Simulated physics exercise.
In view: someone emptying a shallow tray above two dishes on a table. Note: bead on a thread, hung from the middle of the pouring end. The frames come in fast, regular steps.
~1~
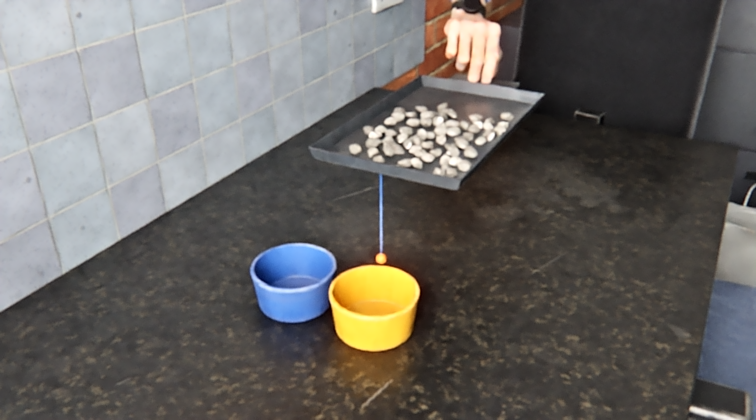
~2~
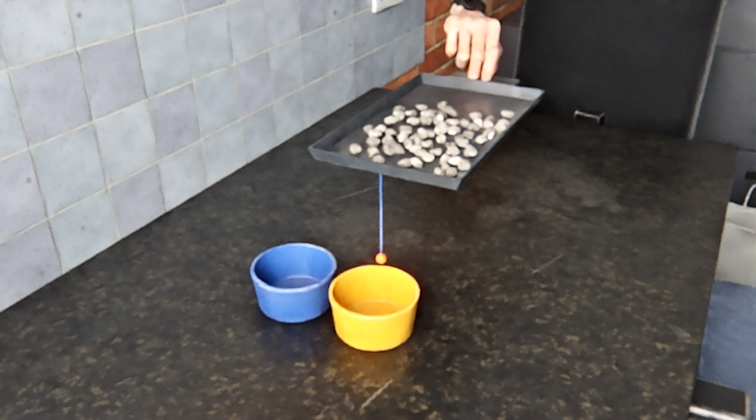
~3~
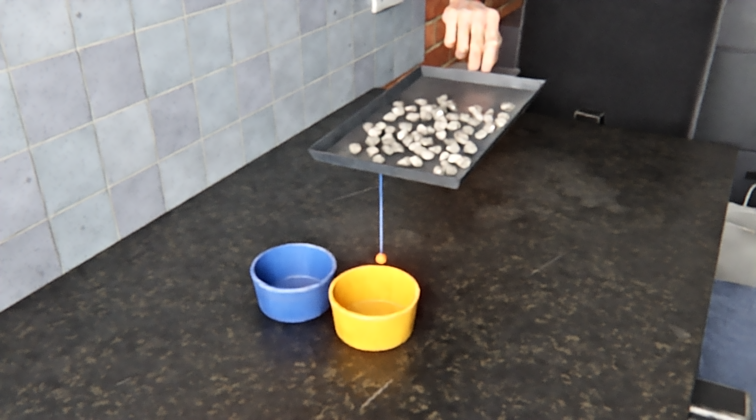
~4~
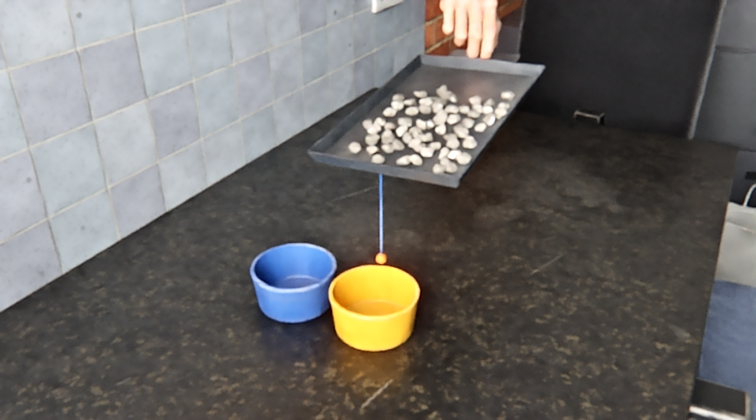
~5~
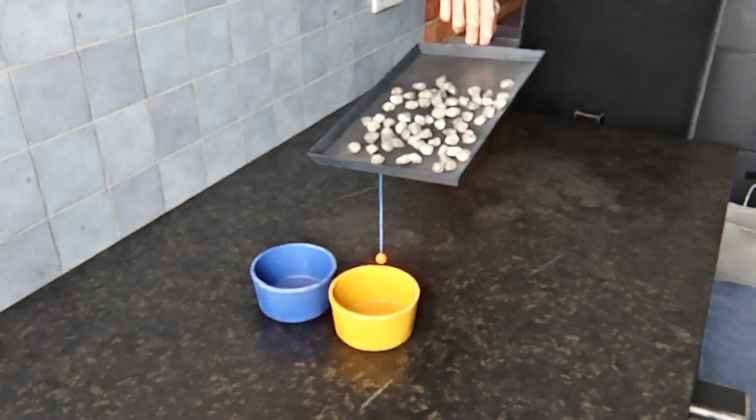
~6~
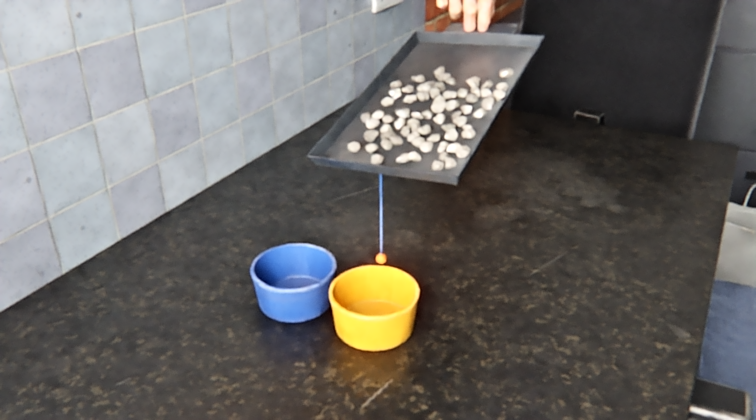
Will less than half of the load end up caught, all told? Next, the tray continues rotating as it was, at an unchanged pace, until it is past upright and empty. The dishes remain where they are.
No, most of what falls will go into the dishes.
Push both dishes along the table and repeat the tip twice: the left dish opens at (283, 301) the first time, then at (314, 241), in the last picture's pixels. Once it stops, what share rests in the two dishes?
Around 10 and then 10 per cent.
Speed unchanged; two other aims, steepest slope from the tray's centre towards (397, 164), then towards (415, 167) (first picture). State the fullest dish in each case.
Case one goes to the right-side dish, case two to the right-side dish.
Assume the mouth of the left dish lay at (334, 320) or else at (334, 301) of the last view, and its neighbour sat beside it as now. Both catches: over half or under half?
The dishes end up with the lesser share in the first try and the lesser share in the second.
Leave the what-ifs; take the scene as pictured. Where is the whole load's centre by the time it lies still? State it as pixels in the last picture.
About (314, 301).
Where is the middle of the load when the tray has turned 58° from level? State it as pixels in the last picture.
I'd mark it close to (361, 152).
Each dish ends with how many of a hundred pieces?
I'd say the left dish holds some 50 % and the right dish some 30 %.
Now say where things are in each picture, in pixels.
In the first picture, corners of the pouring end at (314, 147) and (458, 177), level; middle of the load at (430, 134), bits of gravel; left dish at (271, 301); right dish at (353, 328); bead on its thread at (381, 258).
In the second picture, corners of the pouring end at (314, 147) and (457, 177), level; middle of the load at (430, 133).
In the third picture, corners of the pouring end at (314, 148) and (457, 176), tipped barely, lowest at the left corner; middle of the load at (430, 129).
In the fourth picture, corners of the pouring end at (313, 150) and (456, 175), tipped a little, lowest at the left corner; middle of the load at (430, 124).
In the fifth picture, corners of the pouring end at (313, 152) and (456, 174), tipped a little, lowest at the left corner; middle of the load at (429, 119).
In the sixth picture, corners of the pouring end at (313, 154) and (455, 173), tipped clearly, lowest at the left corner; middle of the load at (427, 113); left dish at (271, 301); right dish at (353, 328).
Soon after the last picture, tray tipped steeply; nearly all on the tray; a small part in the air.
A little later, tray tipped right over; about a quarter on the tray; a small part in the right dish; about a third in the left dish; a small part outside both; about a quarter in the air.
Later still, tray tipped past a quarter turn; about a third in the right dish; about half in the left dish; a small part outside both.
At rest, tray tipped past a quarter turn; about a third in the right dish; about half in the left dish; a small part outside both.
